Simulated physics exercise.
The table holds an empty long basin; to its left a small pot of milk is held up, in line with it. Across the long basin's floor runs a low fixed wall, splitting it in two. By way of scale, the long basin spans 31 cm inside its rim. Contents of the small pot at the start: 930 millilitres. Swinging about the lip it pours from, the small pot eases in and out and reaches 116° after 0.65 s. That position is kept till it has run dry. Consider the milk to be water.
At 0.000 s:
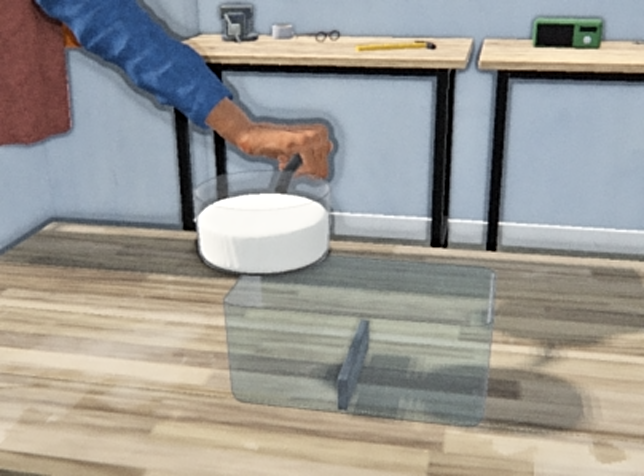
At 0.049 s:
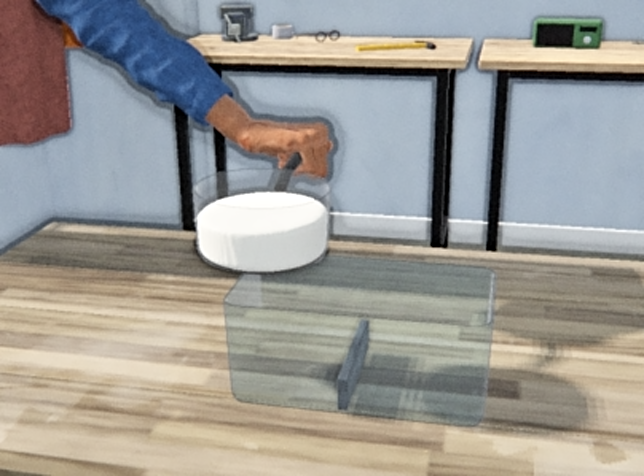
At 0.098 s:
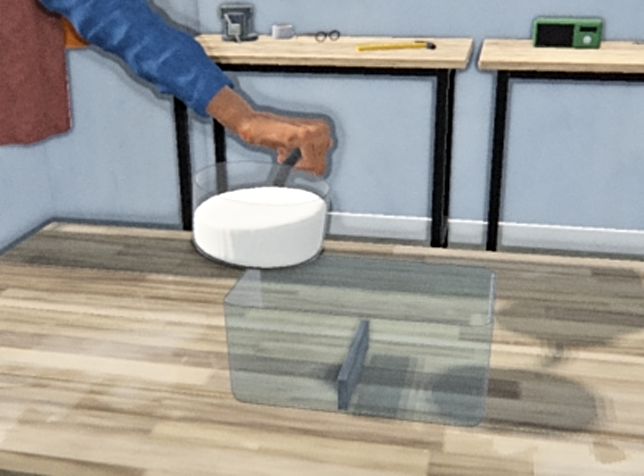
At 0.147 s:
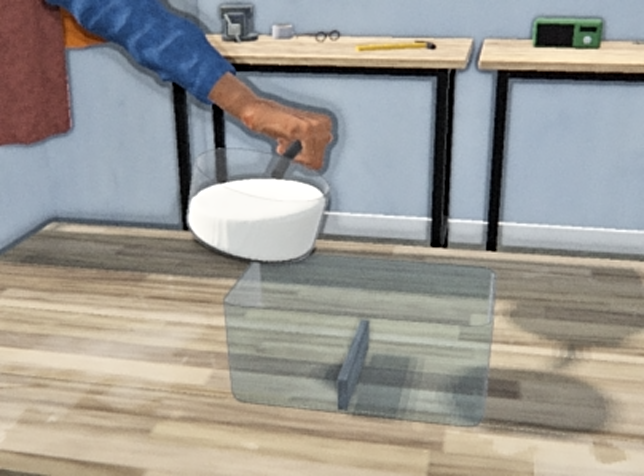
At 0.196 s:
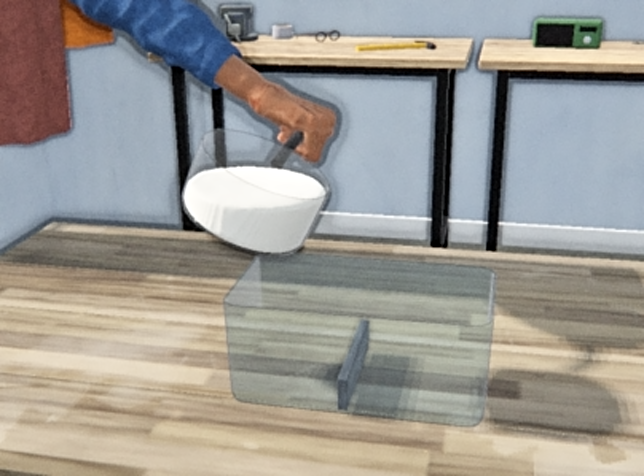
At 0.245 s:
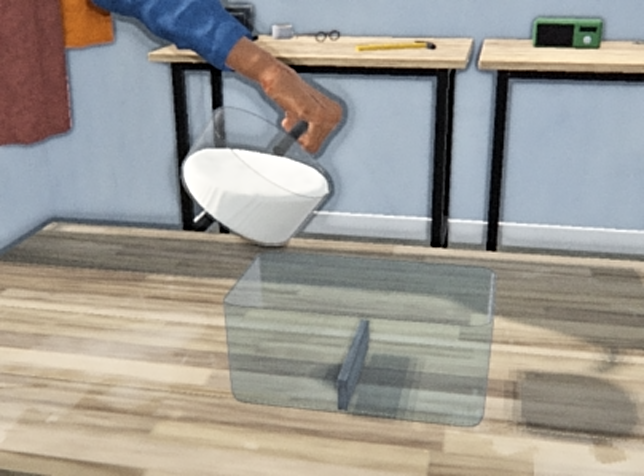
A clear pot of white milk, held up by a hand above a wooden table, tilted slowly and then more steeply to the right, toward an empty, see-through basin with a low divider inside.
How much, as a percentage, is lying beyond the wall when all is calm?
Around 64 per cent lies beyond the wall.
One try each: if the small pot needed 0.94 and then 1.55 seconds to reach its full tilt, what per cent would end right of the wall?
In order, 80 and 90 per cent.
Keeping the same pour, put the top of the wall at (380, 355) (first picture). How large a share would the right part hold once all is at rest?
Then roughly 60 per cent would end up there.
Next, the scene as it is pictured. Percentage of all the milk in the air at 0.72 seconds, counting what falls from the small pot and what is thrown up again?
Around 14 percent of it is airborne.
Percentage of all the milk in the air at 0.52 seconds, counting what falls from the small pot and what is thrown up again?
About 54 per cent.
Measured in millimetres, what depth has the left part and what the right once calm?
Left about 10 mm, right about 24 mm.
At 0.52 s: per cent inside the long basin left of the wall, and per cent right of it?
About 0 left, 6 right.
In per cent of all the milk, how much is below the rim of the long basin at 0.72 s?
About 84 per cent.
After 0.52 s the tilt is 104° and 39 per cent is still to pour, 0 is left of the wall and 6 right of it.
After 0.72 s the tilt is 116° and 2 per cent is still to pour, 1 is left of the wall and 84 right of it.
After 0.92 s the tilt is 116° and 1 per cent is still to pour, 14 is left of the wall and 64 right of it.
After 1.15 s the tilt is 116° and 0 per cent is still to pour, 25 is left of the wall and 63 right of it.
In the end 25 per cent lies left of the wall, 64 right of it and 12 outside.
